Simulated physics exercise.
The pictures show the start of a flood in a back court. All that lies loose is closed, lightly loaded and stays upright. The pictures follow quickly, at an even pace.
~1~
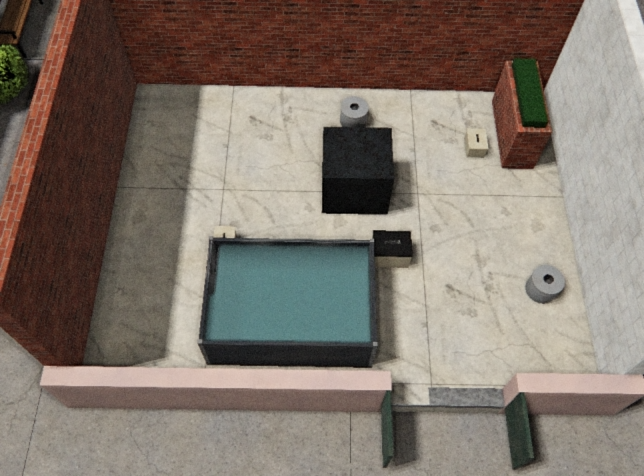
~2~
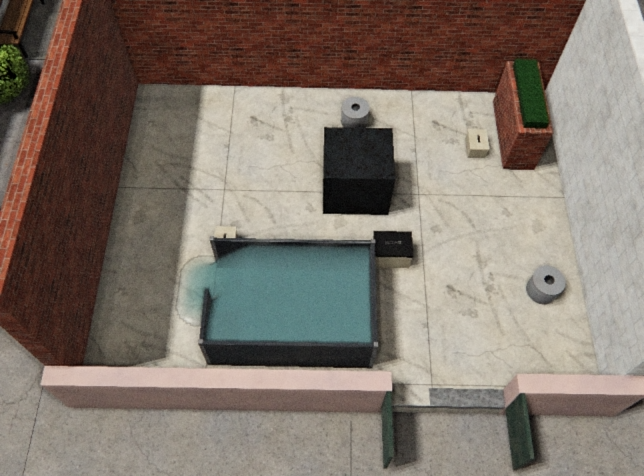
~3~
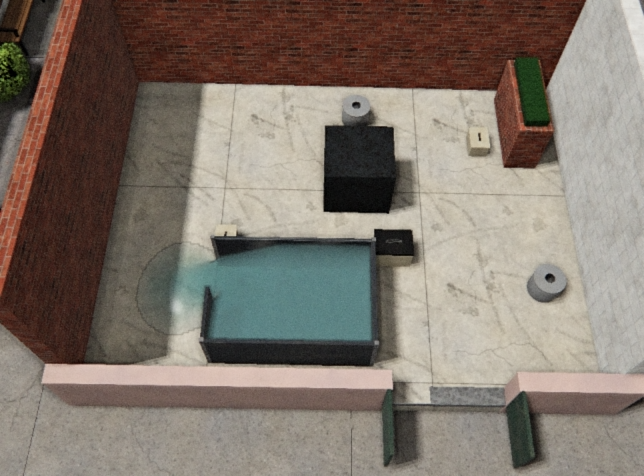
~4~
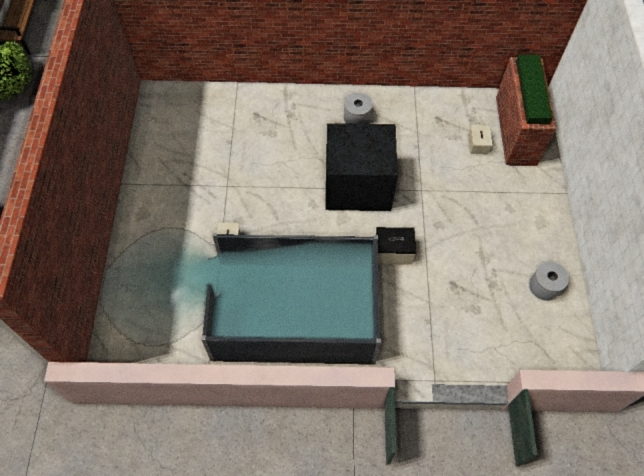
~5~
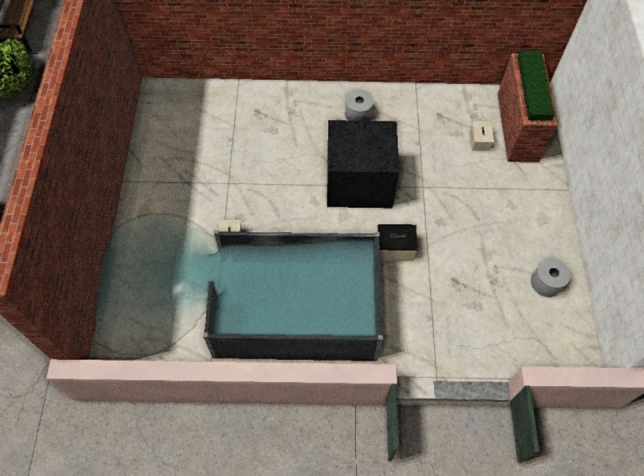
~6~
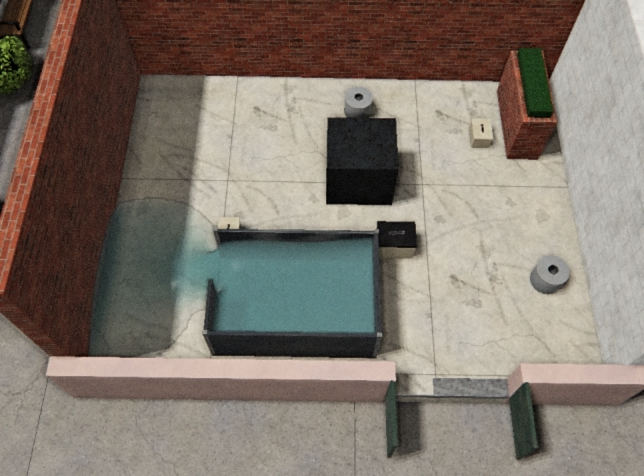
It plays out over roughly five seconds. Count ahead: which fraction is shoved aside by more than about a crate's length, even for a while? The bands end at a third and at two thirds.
Share: Less than a third.
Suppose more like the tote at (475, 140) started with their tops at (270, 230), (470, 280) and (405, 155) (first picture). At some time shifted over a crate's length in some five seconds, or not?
As listed: Never so far, less than that, no.
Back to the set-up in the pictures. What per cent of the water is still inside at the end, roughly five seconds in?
Near 100 in a hundred.
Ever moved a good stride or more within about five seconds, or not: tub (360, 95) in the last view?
My call: Shifted that much.
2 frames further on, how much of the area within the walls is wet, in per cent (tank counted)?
Roughly 20 per cent.
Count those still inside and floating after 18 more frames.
The number is 0.
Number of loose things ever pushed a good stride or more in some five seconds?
1 of them.
A moment on, 0 of 5 are well off their spots; 0 afloat.
Next, 0 of 5 are well off their spots; 0 afloat.
Later, 0 of 5 are well off their spots; 0 afloat.
In the end, 1 of 5 are well off their spots, and 1 have been at some point; 0 afloat.
